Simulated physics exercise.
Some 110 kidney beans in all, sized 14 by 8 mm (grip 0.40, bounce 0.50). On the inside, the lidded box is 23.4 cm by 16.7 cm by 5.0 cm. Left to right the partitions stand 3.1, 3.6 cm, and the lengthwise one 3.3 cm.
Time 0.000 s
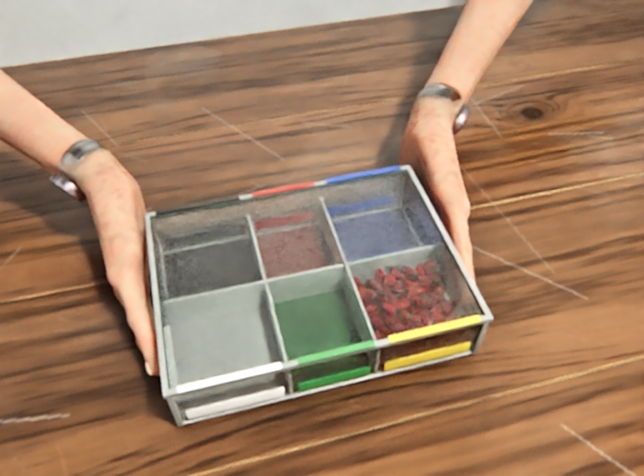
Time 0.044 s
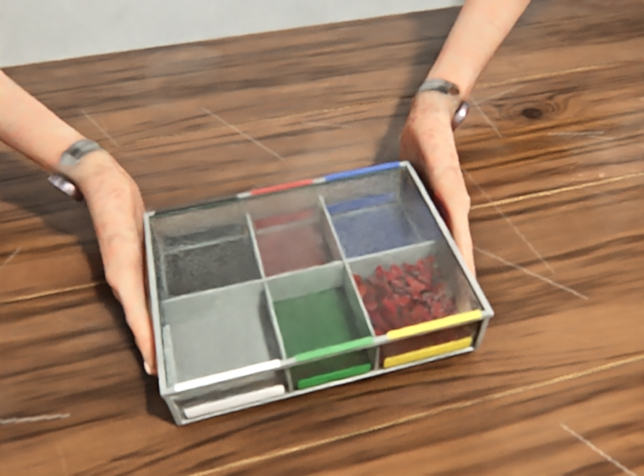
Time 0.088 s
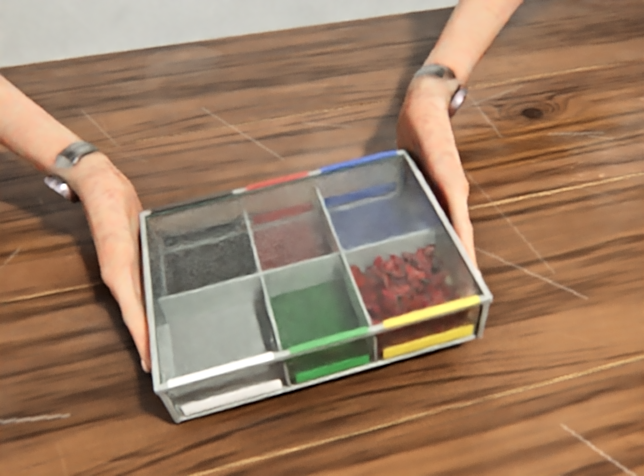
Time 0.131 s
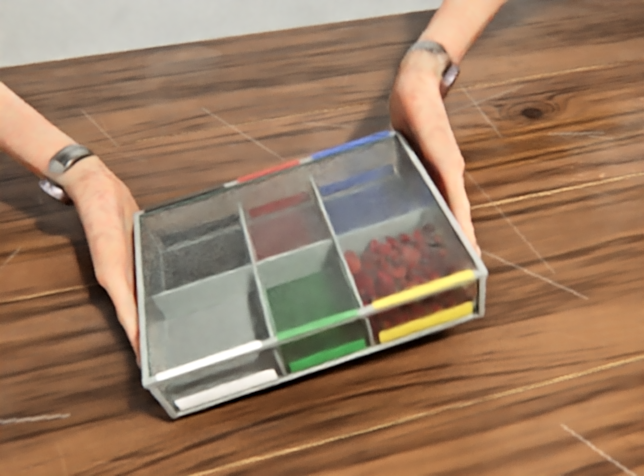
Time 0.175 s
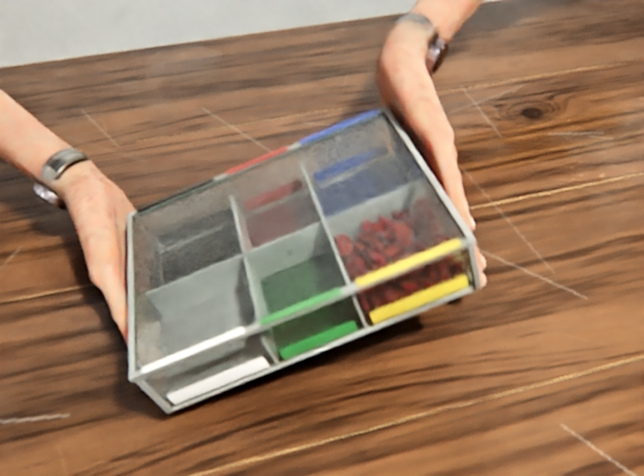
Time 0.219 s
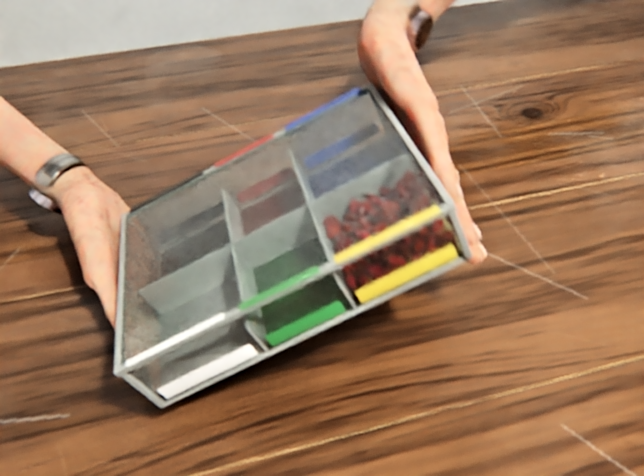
Two hands hold a clear-lidded, six-compartment box nearly flat above a wooden table, dark red beans filling the yellow-marked compartment at the front right. The hands then tilt it increasingly steeply, its right side rising and its left side dipping, while the beans stay in their compartment.
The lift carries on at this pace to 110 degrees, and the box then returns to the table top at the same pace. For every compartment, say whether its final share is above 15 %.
Red compartment: No, blue compartment: No, green compartment: No, yellow compartment: Yes, white compartment: No, black compartment: Yes.
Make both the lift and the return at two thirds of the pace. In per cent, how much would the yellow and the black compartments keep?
That way yellow would end with 60 per cent and black with 25 per cent.
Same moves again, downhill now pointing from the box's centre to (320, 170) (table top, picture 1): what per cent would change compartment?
15 %.
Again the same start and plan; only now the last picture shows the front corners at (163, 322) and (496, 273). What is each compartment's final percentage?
In per cent, the final split is red 0, blue 35, green 0, yellow 65, white 0, black 0.
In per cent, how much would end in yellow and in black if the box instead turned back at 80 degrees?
Shares: Yellow 80 and black 5, per cent.
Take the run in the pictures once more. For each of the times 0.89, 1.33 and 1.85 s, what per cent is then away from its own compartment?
In order: 20, then 30, then 30.
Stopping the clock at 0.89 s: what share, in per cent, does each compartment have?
Red 5 %, blue 0 %, green 5 %, yellow 80 %, white 0 %, black 10 %.
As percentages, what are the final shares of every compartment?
Final shares in percent: Red 0, blue 0, green 5, yellow 70, white 5, black 20.
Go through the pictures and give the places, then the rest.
The first frame shows box tilt 0 degrees, front corners at (169, 391) and (485, 317); yellow 100 %.
The second frame shows box tilt 1 degrees, front corners at (167, 390) and (485, 312).
The third frame shows box tilt 5 degrees, front corners at (161, 386) and (485, 297), lowest corner left back.
The fourth frame shows box tilt 11 degrees, front corners at (150, 380) and (479, 271), lowest corner left back.
The fifth frame shows box tilt 17 degrees, front corners at (136, 374) and (467, 240), lowest corner left back.
The sixth frame shows box tilt 24 degrees, front corners at (121, 368) and (448, 206), lowest corner left back; yellow 100 %. The box's pace is about 150 degrees a second.
After 0.89 s, tilt 109 degrees; red 5 %, green 5 %, yellow 80 %, black 10 %.
After 1.33 s, tilt 47 degrees; green 5 %, yellow 70 %, white 5 %, black 20 %.
After 1.85 s, tilt 0 degrees; green 5 %, yellow 70 %, white 5 %, black 20 %.
By 2.3 s all is still; red 0 %, blue 0 %, green 5 %, yellow 70 %, white 5 %, black 20 %.
